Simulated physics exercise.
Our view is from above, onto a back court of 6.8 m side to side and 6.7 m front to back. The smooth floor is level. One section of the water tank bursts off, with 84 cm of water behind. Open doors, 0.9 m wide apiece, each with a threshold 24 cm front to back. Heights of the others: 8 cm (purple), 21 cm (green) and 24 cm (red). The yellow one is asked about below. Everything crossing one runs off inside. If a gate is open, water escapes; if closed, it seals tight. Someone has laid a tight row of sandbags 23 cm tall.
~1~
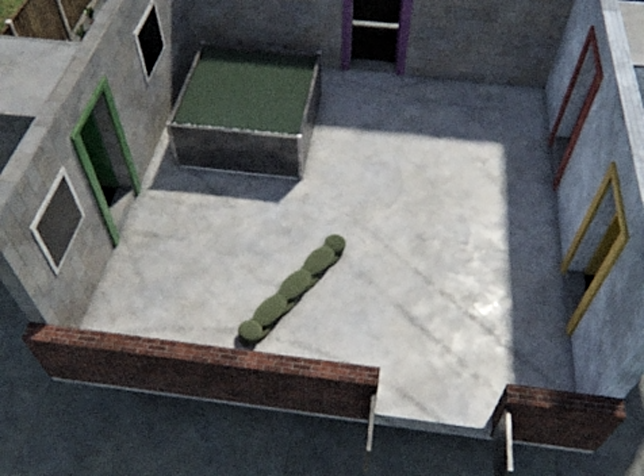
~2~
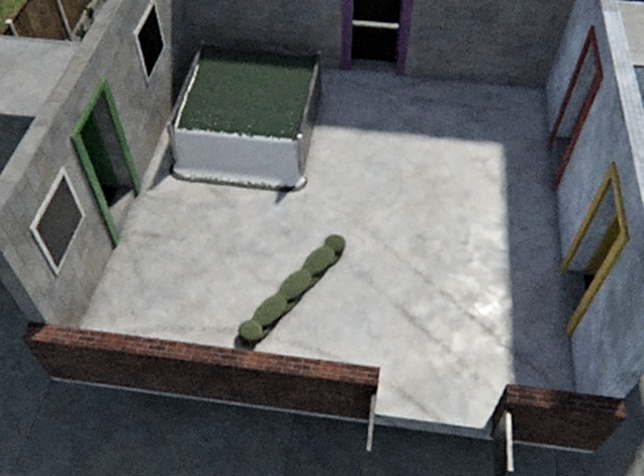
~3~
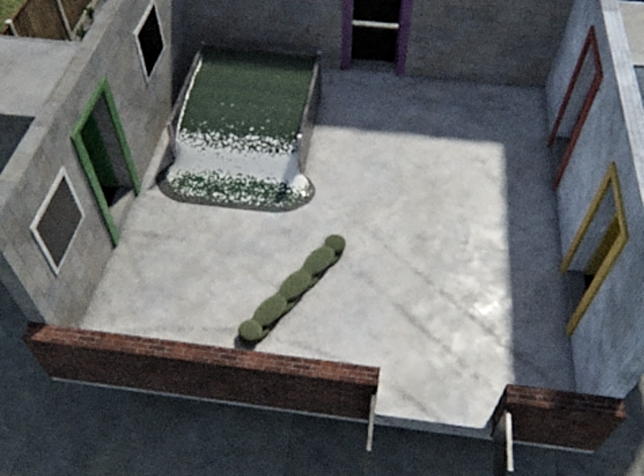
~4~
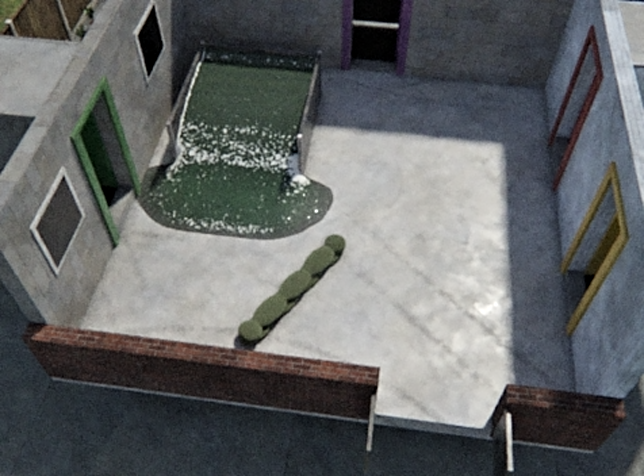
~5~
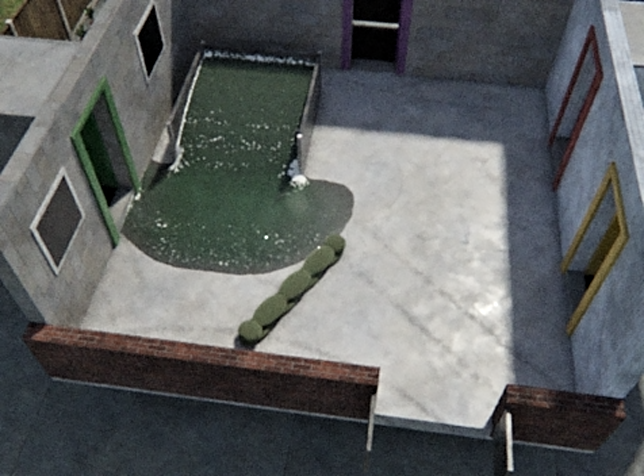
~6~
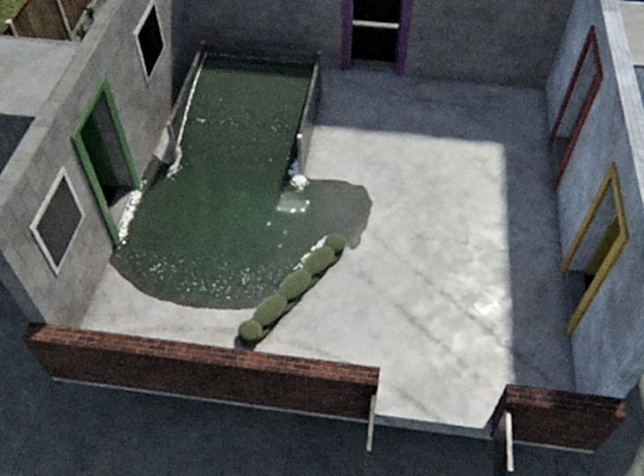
In a walled back court, a tank of green water stands in the far left corner, with a row of rounded shrubs on the pale floor. The tank's near side gives way and foamy water pours out, spreading toward the viewer in a widening dark pool that reaches the green door and the shrubs.
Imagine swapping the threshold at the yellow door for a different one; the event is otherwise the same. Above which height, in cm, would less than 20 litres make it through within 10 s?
Above roughly 10 cm.
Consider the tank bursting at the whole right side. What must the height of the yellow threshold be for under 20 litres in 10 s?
With that break, close to 13.5 cm.
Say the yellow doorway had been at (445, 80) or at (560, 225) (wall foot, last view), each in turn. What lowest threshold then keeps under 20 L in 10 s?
9.0 and 6.0 cm.
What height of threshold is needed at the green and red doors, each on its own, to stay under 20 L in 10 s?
You'd want about 21 centimetres at green and about 8.0 centimetres at red.
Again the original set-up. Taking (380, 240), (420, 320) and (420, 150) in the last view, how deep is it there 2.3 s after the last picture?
In that order: 3, 2 and 0 cm.
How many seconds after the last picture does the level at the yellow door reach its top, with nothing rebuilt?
Some 4.0 s, more or less.
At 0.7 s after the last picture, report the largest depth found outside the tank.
Max depth: About 53 cm.
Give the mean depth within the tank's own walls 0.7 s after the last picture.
I'd put it near 40 cm.
Then, 0.7 s after the last picture water covers 30 % of the floor, deepest (53 cm) near (198, 372); it has not reached the yellow door.
Then, 2.3 s after the last picture water covers 50 % of the floor, deepest (44 cm) near (108, 360); 1 cm at the yellow door, 0 litres in over its 13 cm threshold.
Then, 9.3 s after the last picture water covers 95 % of the floor, deepest (15 cm) near (272, 290); 6 cm at the yellow door, 7 litres in over its 13 cm threshold.
At the yellow door as built, the water peaked near 15 cm, 3.9 s after the last picture.
With a threshold of 9 cm, 26 litres would have come in within the 10 s; with 12.5 cm, 8 litres. So under 20 litres takes about 10 cm.
